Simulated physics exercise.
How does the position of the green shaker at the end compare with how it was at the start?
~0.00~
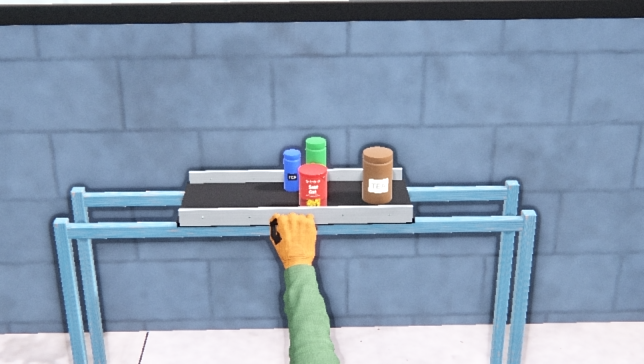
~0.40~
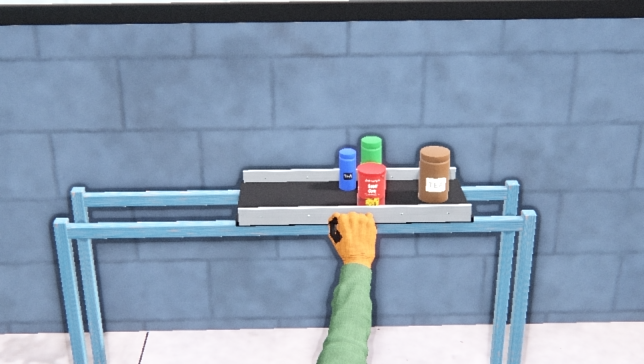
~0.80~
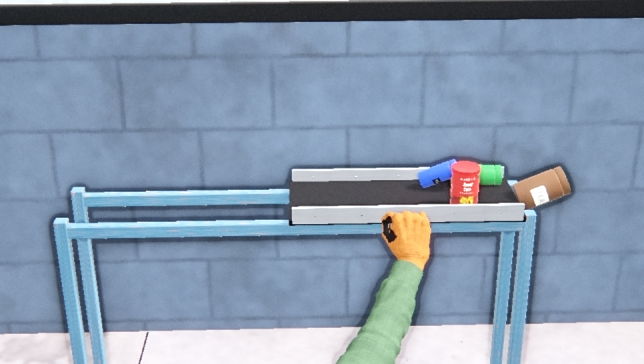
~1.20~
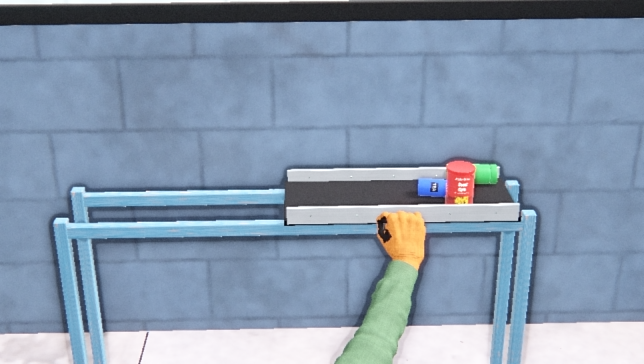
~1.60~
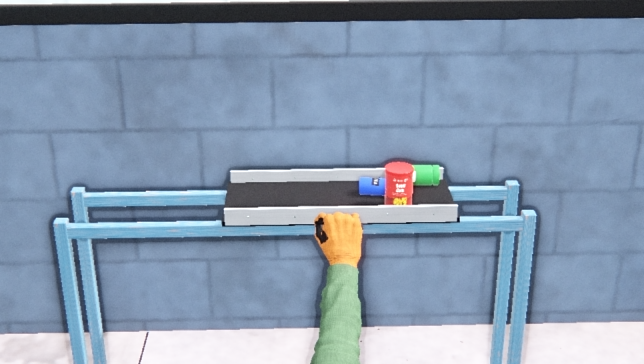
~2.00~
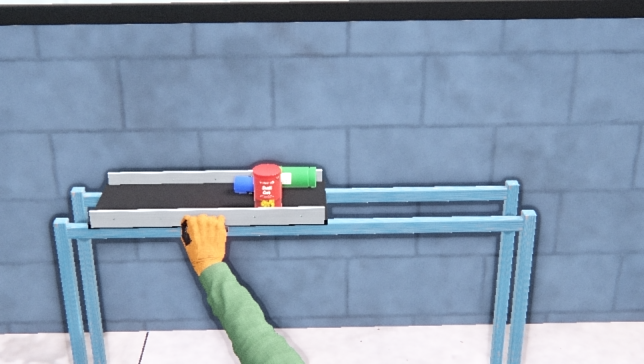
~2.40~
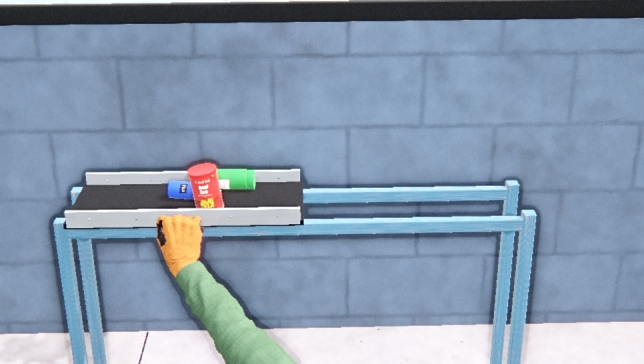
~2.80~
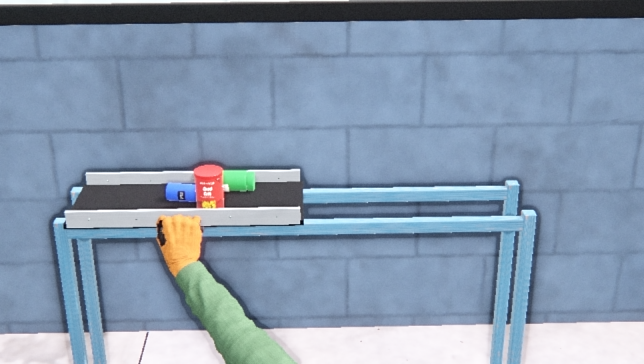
At the start the green shaker stands upright on the tray, but at the end it is lying on its side.
A hand slides a tray right, toppling containers and losing the brown jar, then left.
